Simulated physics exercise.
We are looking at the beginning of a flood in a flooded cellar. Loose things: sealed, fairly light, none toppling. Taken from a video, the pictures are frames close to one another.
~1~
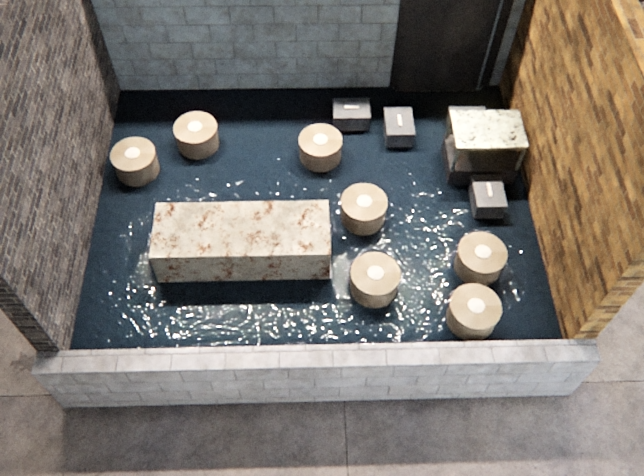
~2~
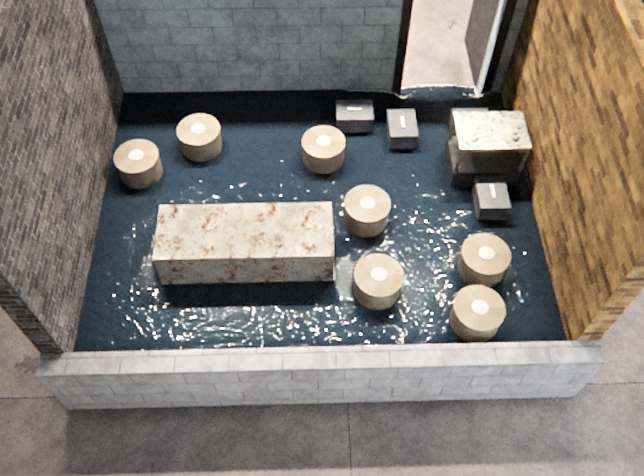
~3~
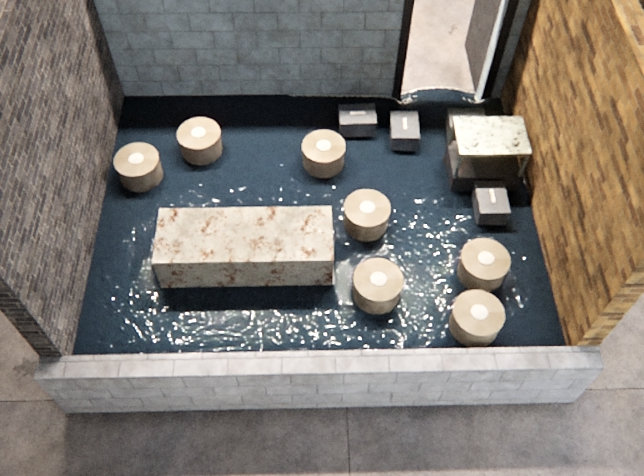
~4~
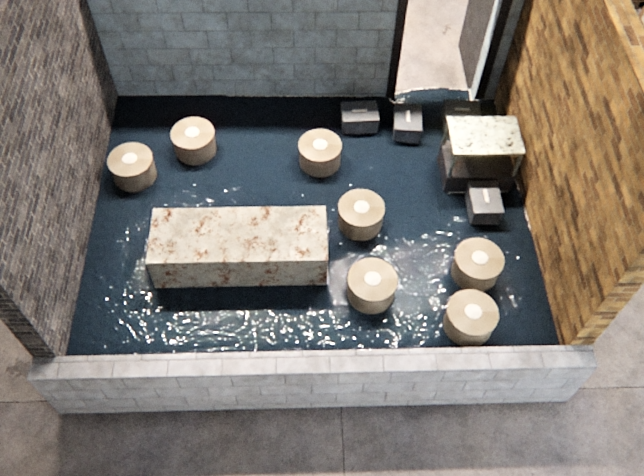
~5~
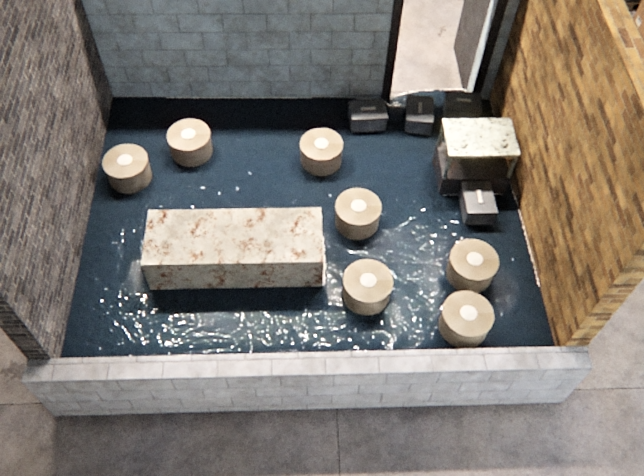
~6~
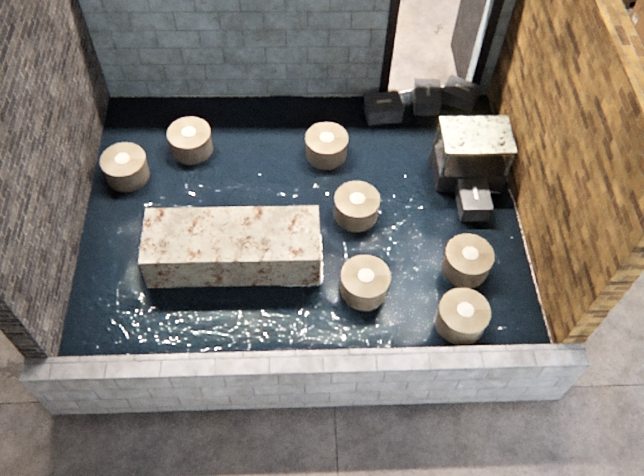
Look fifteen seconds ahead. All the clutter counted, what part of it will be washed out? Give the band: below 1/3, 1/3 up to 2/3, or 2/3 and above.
The fraction is going to land in the middle band.
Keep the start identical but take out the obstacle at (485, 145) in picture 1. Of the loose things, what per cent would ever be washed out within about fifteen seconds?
Roughly 60 per cent.
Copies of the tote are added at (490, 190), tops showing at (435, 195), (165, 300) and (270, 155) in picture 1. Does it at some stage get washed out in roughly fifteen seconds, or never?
Summary in sequence: Exits at some point, never leaves, exits at some point.
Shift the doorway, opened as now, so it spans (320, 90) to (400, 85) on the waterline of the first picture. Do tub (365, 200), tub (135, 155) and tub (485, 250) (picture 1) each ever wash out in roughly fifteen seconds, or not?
Answer, one by one: Lost, not lost, not lost.
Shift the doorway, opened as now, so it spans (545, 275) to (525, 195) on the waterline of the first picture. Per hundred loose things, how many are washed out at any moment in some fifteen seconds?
Result: Close to 70 %.
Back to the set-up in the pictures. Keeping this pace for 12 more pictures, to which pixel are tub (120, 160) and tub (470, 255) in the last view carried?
Estimated: (152, 151); (462, 228).
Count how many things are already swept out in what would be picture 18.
That comes to 4.
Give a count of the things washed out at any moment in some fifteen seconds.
The count is 5.
A moment on, 3 of 11 are out; 8 afloat.
Next, 4 of 11 are out; 7 afloat.
Later, 5 of 11 are out; 6 afloat.
In the end, 5 of 11 are out; 6 afloat.
